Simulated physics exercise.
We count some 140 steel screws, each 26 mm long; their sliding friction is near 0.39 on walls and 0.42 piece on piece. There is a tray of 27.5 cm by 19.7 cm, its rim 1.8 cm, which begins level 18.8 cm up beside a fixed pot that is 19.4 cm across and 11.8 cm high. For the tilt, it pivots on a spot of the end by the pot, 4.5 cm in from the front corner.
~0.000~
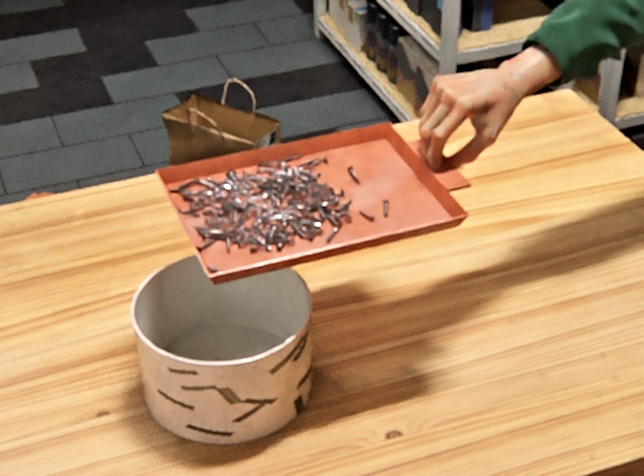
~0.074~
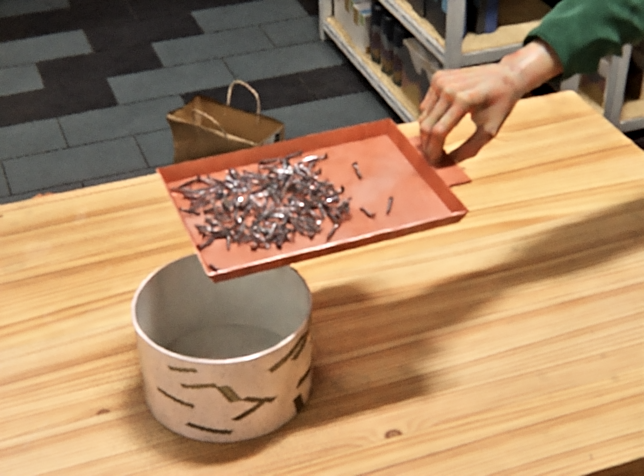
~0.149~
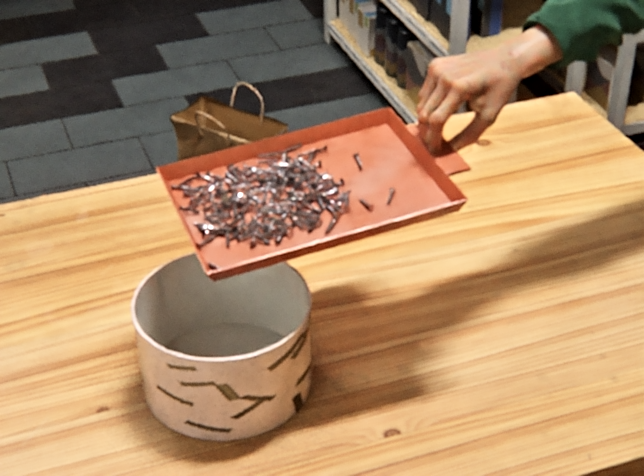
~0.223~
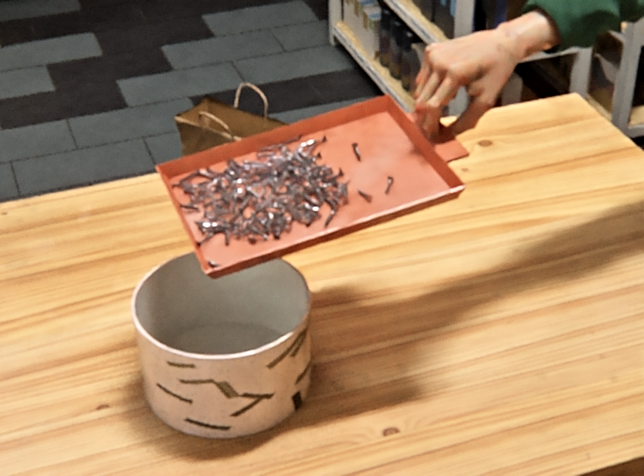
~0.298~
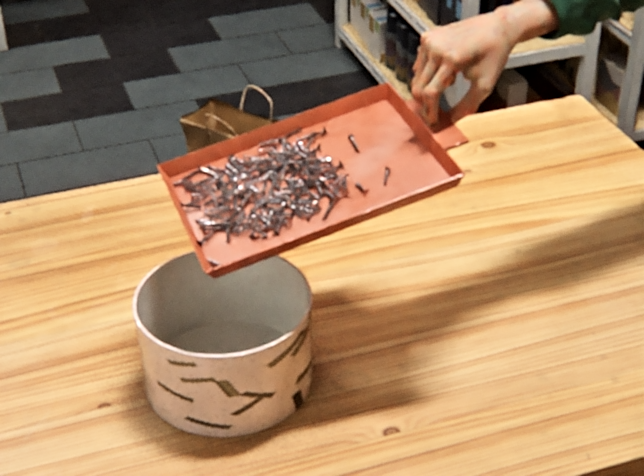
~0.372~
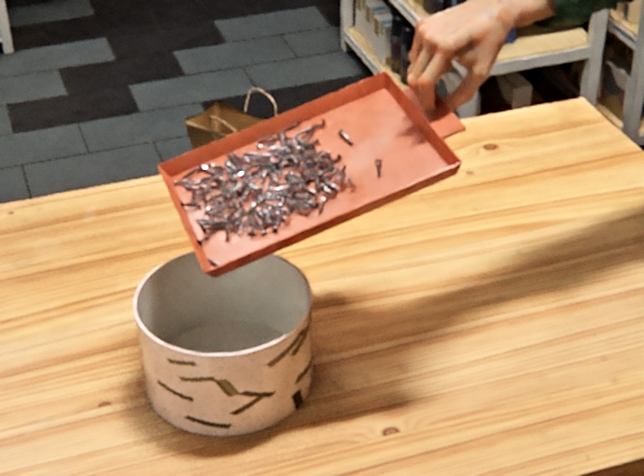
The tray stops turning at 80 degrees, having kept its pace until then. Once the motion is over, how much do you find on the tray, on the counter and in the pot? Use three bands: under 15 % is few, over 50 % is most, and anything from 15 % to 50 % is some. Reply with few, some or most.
Tray: Few, counter: Some, pot: Most.
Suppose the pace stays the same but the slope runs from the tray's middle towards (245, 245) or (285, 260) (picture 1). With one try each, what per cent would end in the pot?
Near 90 and 95 percent, in that order.
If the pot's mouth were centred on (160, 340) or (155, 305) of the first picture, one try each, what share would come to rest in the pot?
I'd say close to 65 percent for the first spot and 95 percent for the second.
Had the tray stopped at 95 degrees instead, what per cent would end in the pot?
Result: Close to 70 %.
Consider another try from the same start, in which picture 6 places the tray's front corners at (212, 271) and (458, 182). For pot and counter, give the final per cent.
That works out as pot 95 and counter 5.
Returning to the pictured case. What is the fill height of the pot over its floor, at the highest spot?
About 2.0 centimetres.
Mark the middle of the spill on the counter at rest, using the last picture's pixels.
Around (113, 343).
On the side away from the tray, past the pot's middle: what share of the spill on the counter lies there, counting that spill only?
Share: Close to 100 %.
After 1.03 s, tilt 45 degrees; the tray holds 100 %, the pot 0 %.
After 1.47 s, tilt 66 degrees; the tray holds 95 %, the pot 0 %.
After 1.99 s, tilt 80 degrees; the tray holds 0 %, the pot 65 %.
In the end, at 3.3 s, tray 0 %, counter 30 %, pot 70 %.
